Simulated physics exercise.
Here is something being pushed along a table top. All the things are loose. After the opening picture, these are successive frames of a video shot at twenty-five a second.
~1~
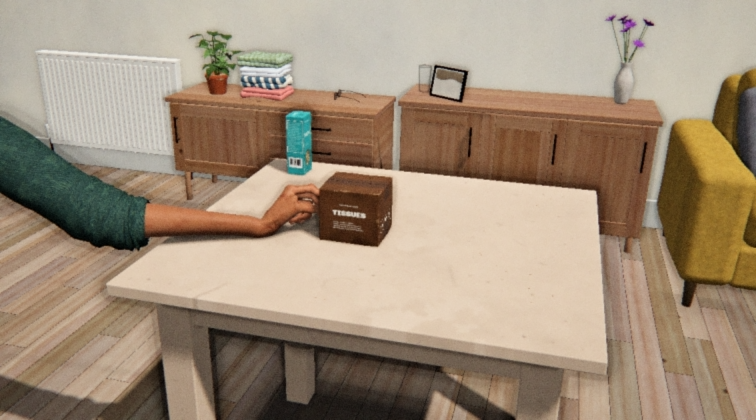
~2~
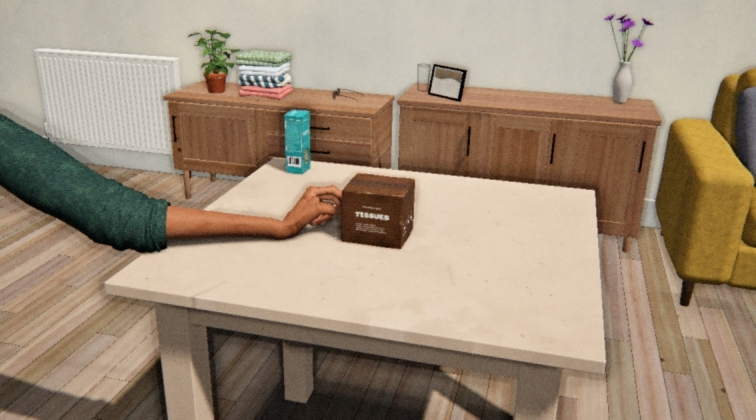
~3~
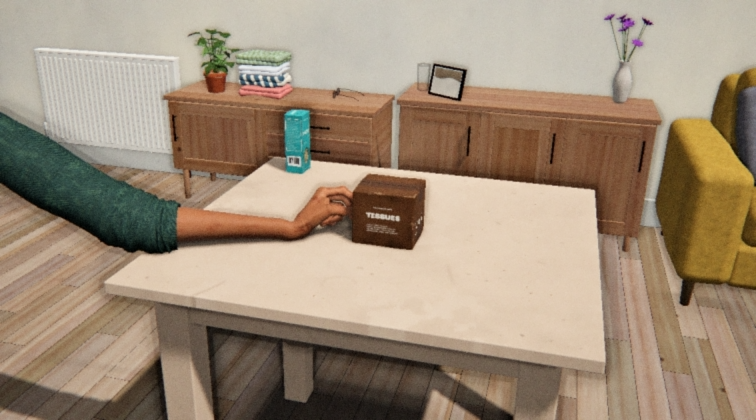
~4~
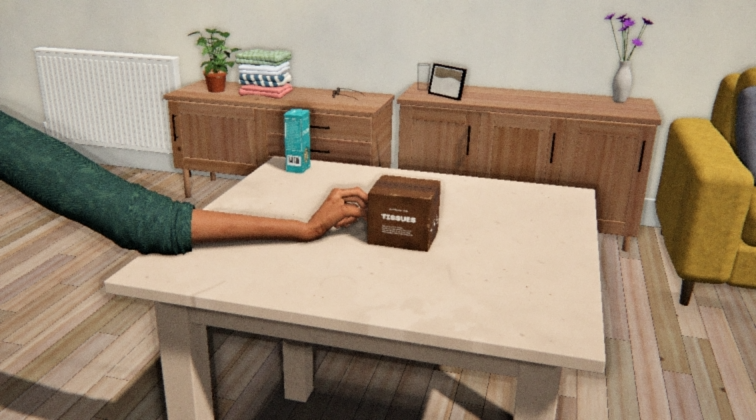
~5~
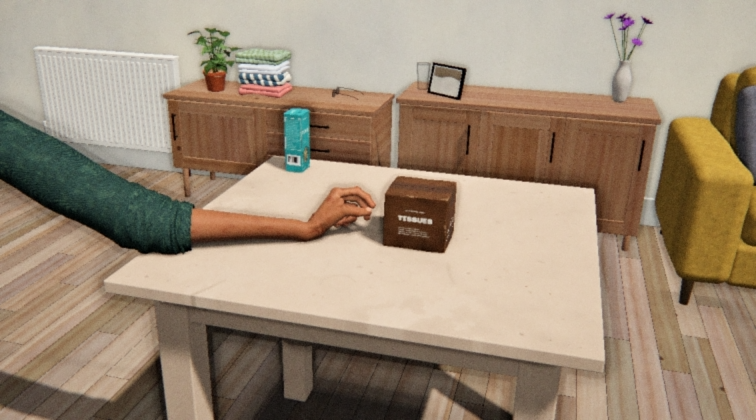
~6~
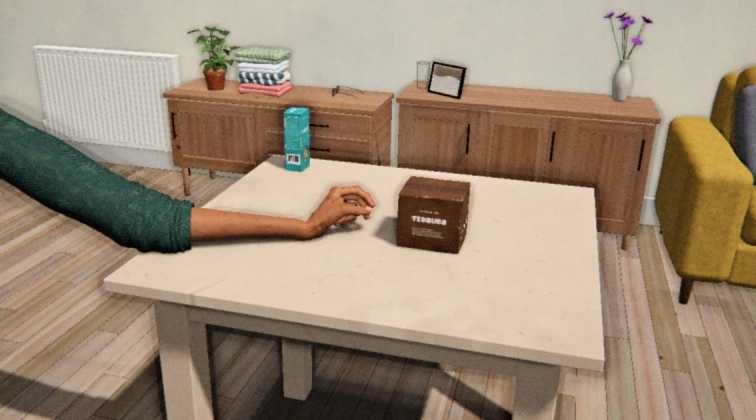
In the video, a hand in a green sleeve pushes a brown tissue box to the right across a pale table, then stays in place as the box slides a little farther, leaving a gap between them.
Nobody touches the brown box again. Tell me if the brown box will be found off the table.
The brown box is still on the table.
Then, 0.10 s later than the last frame, brown box moved about its own width near (458, 217).
Then, 0.20 s later than the last frame, brown box moved about its own width near (466, 218).
When it is over, moved from the start, brown box. End places, in pixels of the last picture, brown box near (467, 218).
